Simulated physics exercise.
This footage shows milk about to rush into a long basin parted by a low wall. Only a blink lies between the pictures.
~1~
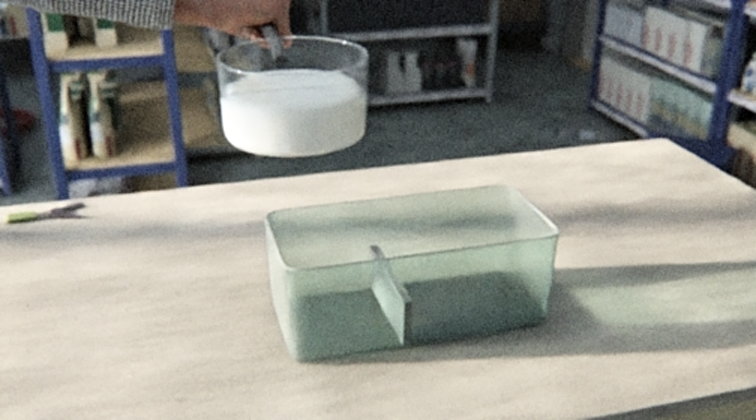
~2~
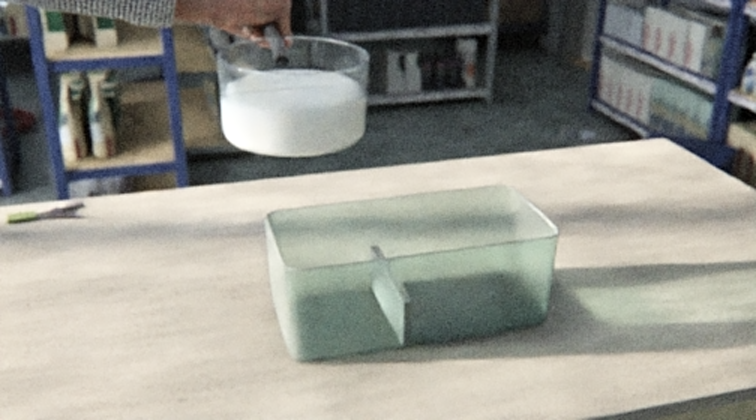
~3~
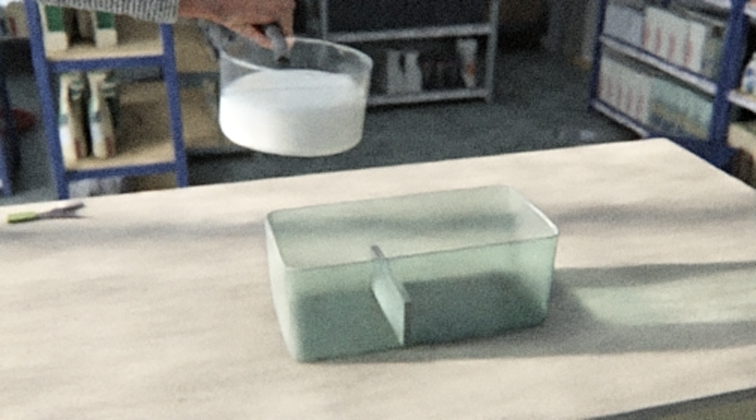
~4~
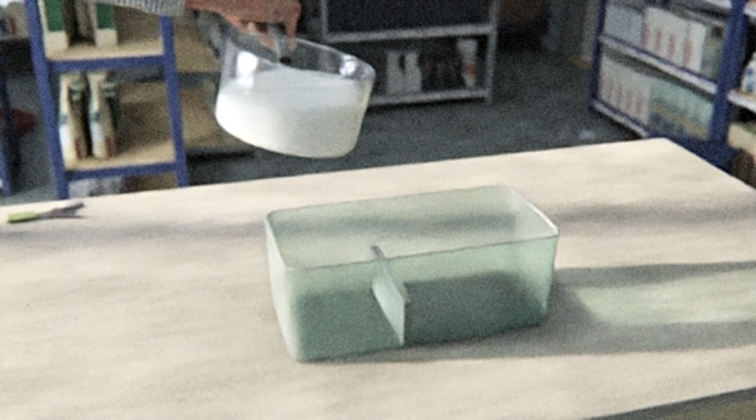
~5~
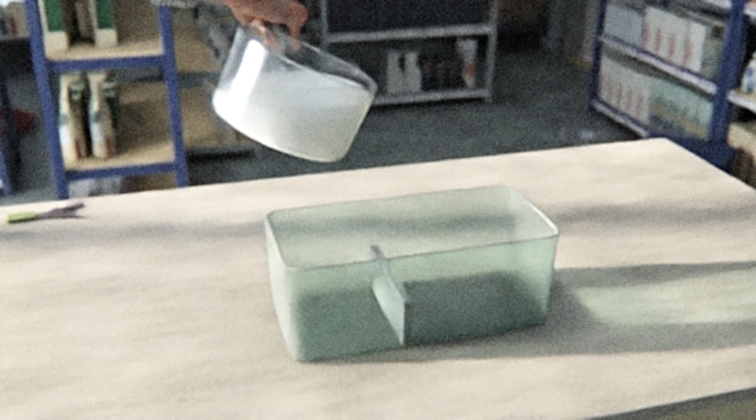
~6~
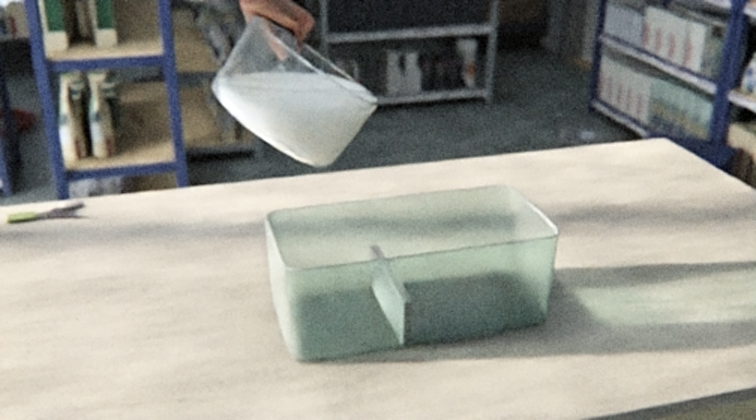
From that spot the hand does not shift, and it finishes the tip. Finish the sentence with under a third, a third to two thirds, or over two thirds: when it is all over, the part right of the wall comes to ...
When it is all over, the part right of the wall comes to over two thirds.
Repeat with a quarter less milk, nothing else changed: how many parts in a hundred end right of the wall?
Some 80 parts in a hundred, give or take.
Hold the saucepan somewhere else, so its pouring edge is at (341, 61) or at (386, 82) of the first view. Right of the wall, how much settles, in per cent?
First try: Near 45 percent; second try: Near 90 percent.
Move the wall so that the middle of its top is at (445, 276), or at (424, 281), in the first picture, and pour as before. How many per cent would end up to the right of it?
About 5 per cent on the first try, and 30 per cent on the second.
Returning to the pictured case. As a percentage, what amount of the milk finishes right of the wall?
Share approx. 85 %.
A moment on, the saucepan is tipped on its side and 40 per cent is still to pour, 0 is left of the wall and 13 right of it.
Next, the saucepan is tipped on its side and 15 per cent is still to pour, 6 is left of the wall and 68 right of it.
Then the saucepan is tipped on its side and 5 per cent is still to pour, 8 is left of the wall and 81 right of it.
Later the saucepan is tipped on its side and 1 per cent is still to pour, 10 is left of the wall and 87 right of it.
At rest 12 per cent lies left of the wall, 87 right of it and 1 outside.
